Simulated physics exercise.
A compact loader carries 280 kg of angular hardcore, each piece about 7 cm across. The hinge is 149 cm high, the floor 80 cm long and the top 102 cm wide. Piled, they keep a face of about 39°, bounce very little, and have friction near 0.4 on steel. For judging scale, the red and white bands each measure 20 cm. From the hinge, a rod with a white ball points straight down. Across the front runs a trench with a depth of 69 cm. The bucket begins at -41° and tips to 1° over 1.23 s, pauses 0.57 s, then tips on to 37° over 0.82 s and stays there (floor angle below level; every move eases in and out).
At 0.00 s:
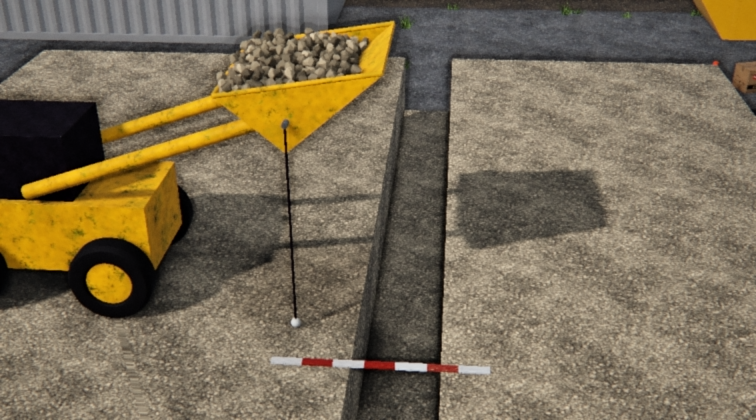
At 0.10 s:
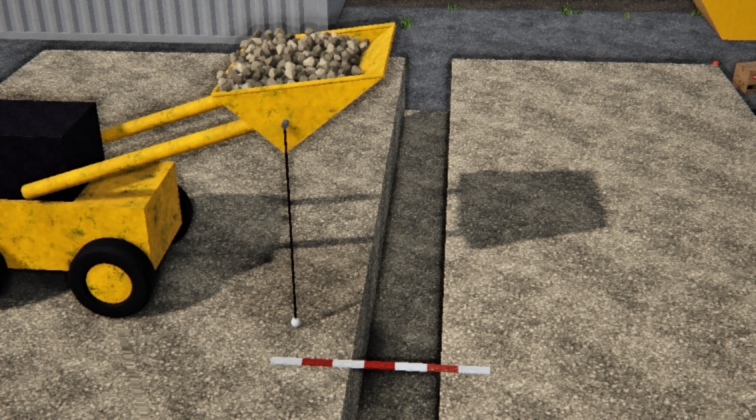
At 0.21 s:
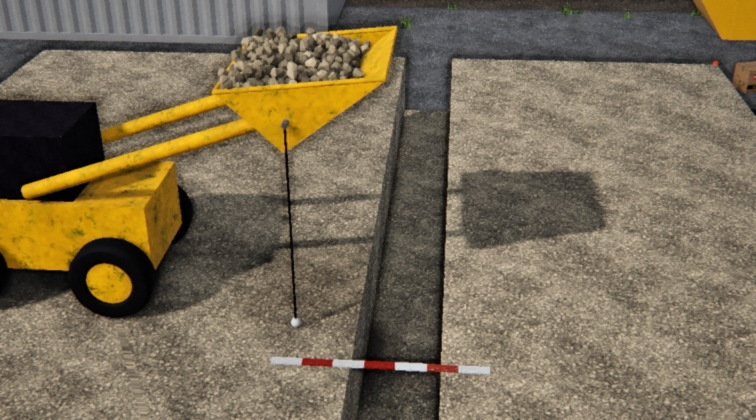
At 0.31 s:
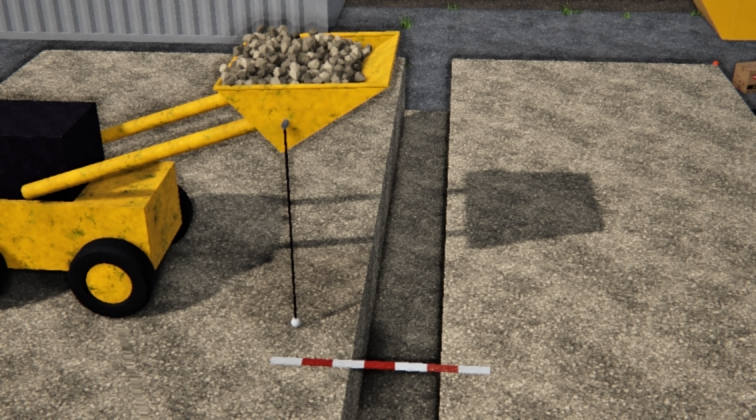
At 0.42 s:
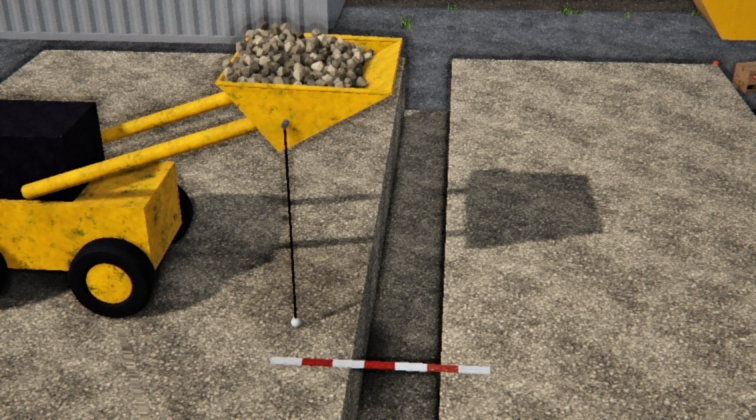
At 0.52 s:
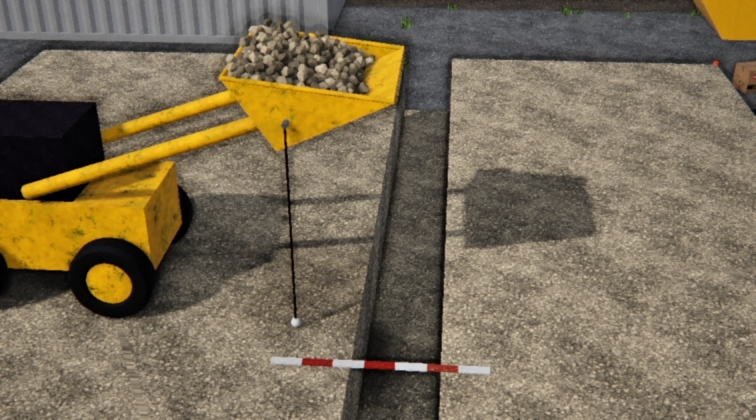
At the start, a yellow loader on the left holds a raised bucket of stones tilted back beside a narrow trench, its rod hanging straight down. The bucket then slowly rotates, its right lip lowering slightly, while the stones shift a little inside and the shadow across the trench changes shape.
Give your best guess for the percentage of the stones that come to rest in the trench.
I would say about 75 per cent.
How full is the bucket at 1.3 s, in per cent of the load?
It holds some 100 per cent.
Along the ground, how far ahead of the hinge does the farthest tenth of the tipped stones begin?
Distance along the ground: Some 120 cm.
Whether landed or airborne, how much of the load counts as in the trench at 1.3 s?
At that moment: Approx. 0 %.
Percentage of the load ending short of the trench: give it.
About 0 per cent.
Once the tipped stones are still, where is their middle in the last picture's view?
Roughly at (424, 352).
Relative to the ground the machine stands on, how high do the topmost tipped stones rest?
The top of the heap ends up around 14 cm above that ground.
After 0.9 s the floor is at -6°; 100 % in the bucket; the foremost stones are at (363, 101).
After 1.3 s the floor is at 1°; 99 % in the bucket, 1 % short of the trench; the foremost stones are at (368, 113).
After 3.1 s the floor is at 37°; 21 % in the bucket, 66 % in the trench, 12 % past the trench; the foremost stones are at (481, 272).
After 5.5 s the floor is at 37°; 0 % in the bucket, 75 % in the trench, 25 % past the trench; the foremost stones are at (541, 294).
